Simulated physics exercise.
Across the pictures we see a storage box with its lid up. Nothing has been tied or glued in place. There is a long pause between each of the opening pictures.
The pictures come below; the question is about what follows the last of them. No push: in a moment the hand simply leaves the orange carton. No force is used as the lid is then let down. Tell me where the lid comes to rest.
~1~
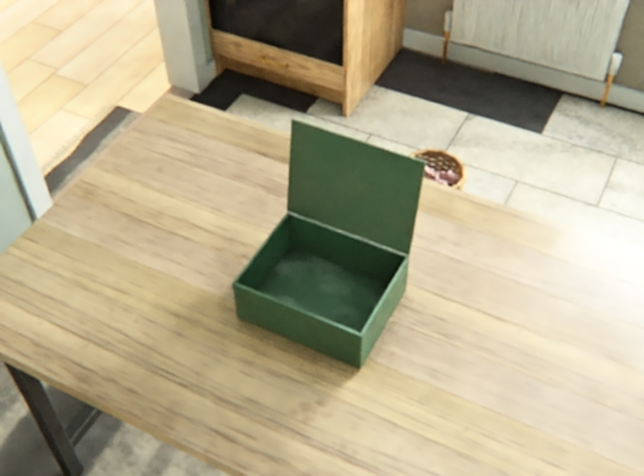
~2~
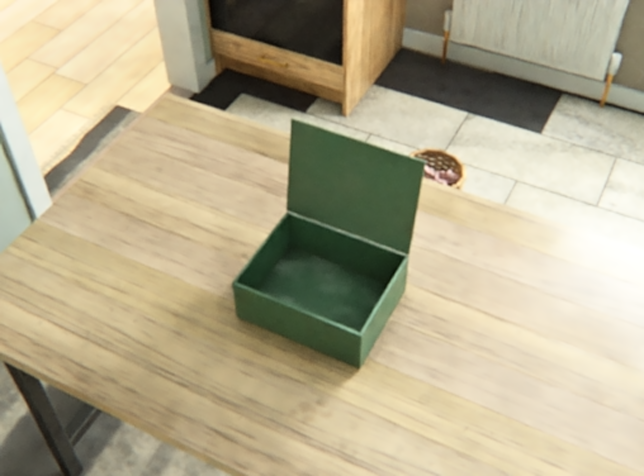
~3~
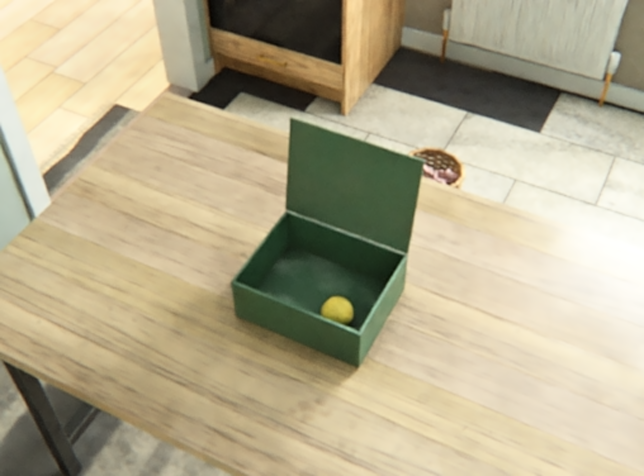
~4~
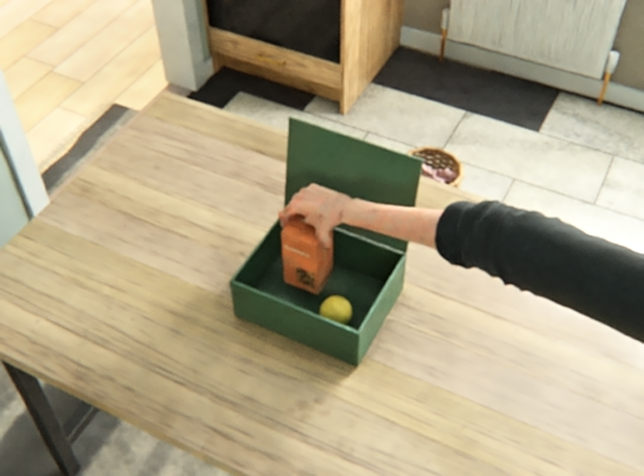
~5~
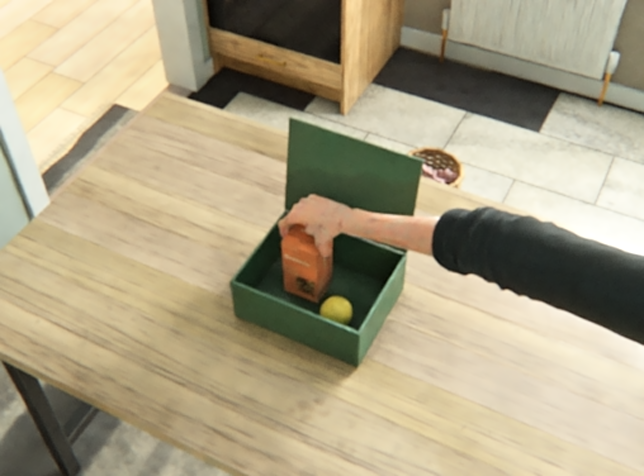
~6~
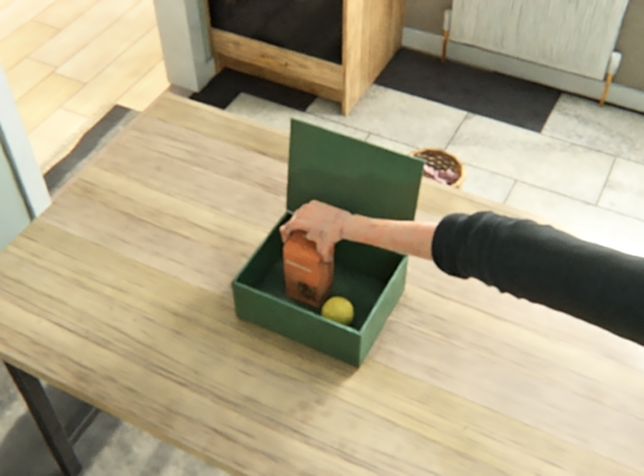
Short of the rim, with a gap left.
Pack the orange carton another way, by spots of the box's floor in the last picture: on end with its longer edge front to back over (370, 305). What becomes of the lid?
Then the lid won't shut, as it turns out.
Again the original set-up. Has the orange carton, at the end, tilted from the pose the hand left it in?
By the end it has kept its angle.
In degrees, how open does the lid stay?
Angle above rim: About 35°.
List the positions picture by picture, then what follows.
The last thing is not in view yet, in the first picture.
The last thing is not in view yet, in the second picture.
The last thing is not in view yet, in the third picture.
On its way; orange carton (308, 253), in the fourth picture.
On its way; orange carton (308, 262), in the fifth picture.
Put in, still held; orange carton (309, 268), in the sixth picture.
Then, 1.30 s later than the last frame, lid 85° above the rim.
Then, 1.60 s later than the last frame, lid 61° above the rim.
Then, 1.80 s later than the last frame, lid 37° above the rim.
When it is over, lid 36° above the rim; both as before. End places, in pixels of the last picture, orange carton near (309, 268).
